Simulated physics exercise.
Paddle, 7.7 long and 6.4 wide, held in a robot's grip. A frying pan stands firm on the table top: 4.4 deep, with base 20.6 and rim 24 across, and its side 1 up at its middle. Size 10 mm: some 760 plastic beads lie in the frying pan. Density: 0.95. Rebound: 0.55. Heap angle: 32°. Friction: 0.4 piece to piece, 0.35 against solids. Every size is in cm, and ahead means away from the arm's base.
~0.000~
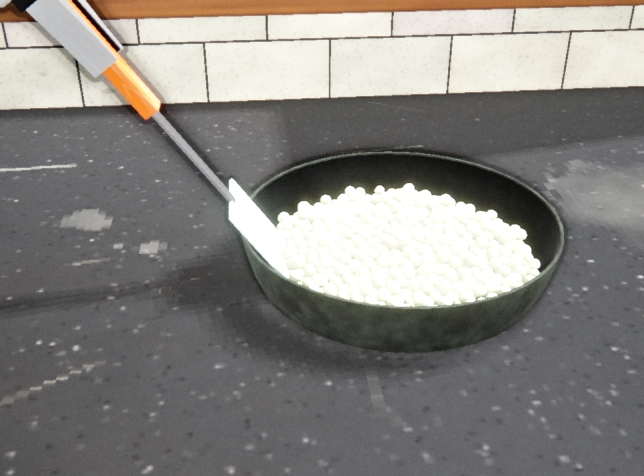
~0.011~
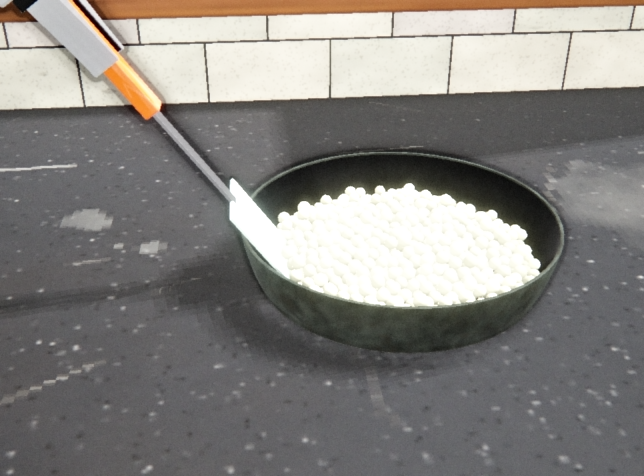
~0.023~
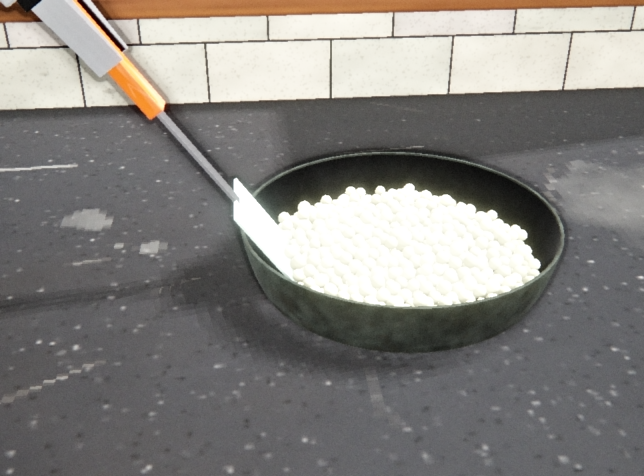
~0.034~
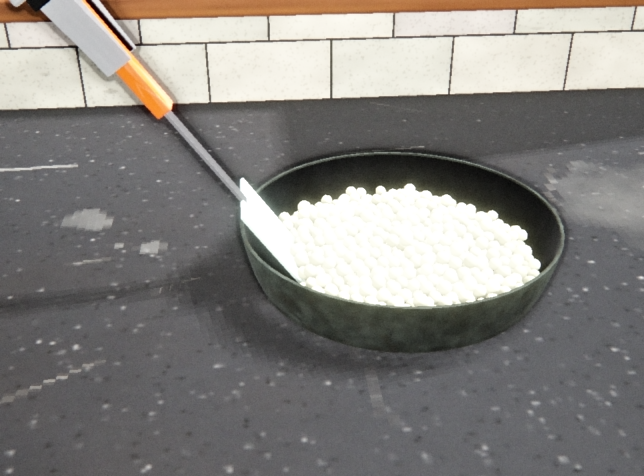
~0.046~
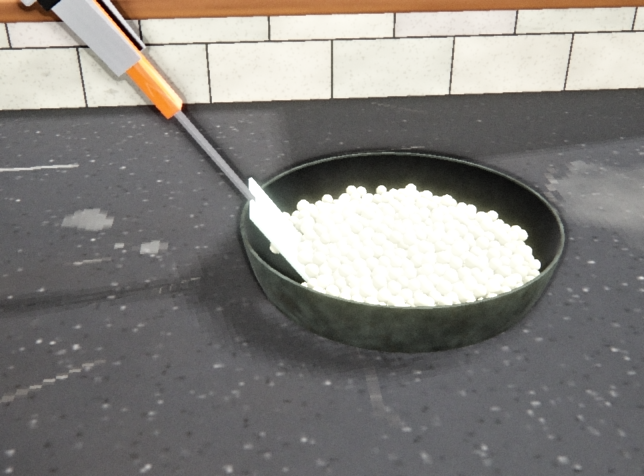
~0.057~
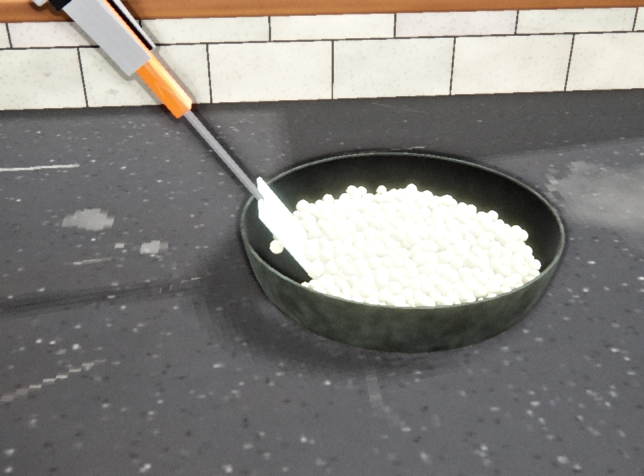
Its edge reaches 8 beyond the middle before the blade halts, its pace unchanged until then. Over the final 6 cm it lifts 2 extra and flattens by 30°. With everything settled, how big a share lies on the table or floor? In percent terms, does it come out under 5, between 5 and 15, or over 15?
It comes out under 5 %.
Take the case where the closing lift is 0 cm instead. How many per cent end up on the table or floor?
You'd expect near 0 percent of it there.
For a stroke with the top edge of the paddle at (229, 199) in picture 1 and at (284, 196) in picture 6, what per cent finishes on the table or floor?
Roughly 5 %.
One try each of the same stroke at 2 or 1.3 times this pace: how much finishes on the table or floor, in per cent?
Roughly 5 % and roughly 5 %.
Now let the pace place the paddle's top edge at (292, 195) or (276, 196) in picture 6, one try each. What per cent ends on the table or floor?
Around 10 per cent, then around 5 per cent.
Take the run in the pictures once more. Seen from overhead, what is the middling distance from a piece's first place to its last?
Near 2 cm, measured level.
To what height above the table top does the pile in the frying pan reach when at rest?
Near 5.5 centimetres high.
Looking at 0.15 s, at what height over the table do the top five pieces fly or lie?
About 5 centimetres.
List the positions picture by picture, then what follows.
In the first frame, paddle top edge at (231, 198), sloping 55°; upper third of the load around (394, 246), from x 275 to 535, top at y 190; 758 in the frying pan.
In the second frame, paddle top edge at (231, 198), sloping 55°; upper third of the load around (393, 246), from x 275 to 535, top at y 190.
In the third frame, paddle top edge at (235, 198), sloping 55°; upper third of the load around (393, 245), from x 275 to 535, top at y 190.
In the fourth frame, paddle top edge at (242, 197), sloping 55°; upper third of the load around (386, 244), from x 275 to 535, top at y 190.
In the fifth frame, paddle top edge at (251, 197), sloping 55°; upper third of the load around (384, 245), from x 275 to 535, top at y 190.
In the sixth frame, paddle top edge at (260, 197), sloping 55°; upper third of the load around (386, 245), from x 275 to 535, top at y 190; 758 in the frying pan.
After 0.15 s, sloping 55°, highest piece 5 above the table; 758 in the frying pan.
After 0.24 s, sloping 44°, highest piece 5 above the table; 758 in the frying pan.
After 0.49 s, sloping 25°, highest piece 5 above the table; 752 in the frying pan, 5 on the table or floor, 1 on the blade or in flight.
After 1.54 s, sloping 25°, highest piece 5 above the table; 752 in the frying pan, 6 on the table or floor.
At rest, 752 in the frying pan, 6 on the table or floor. That is 1 % on the table or floor.
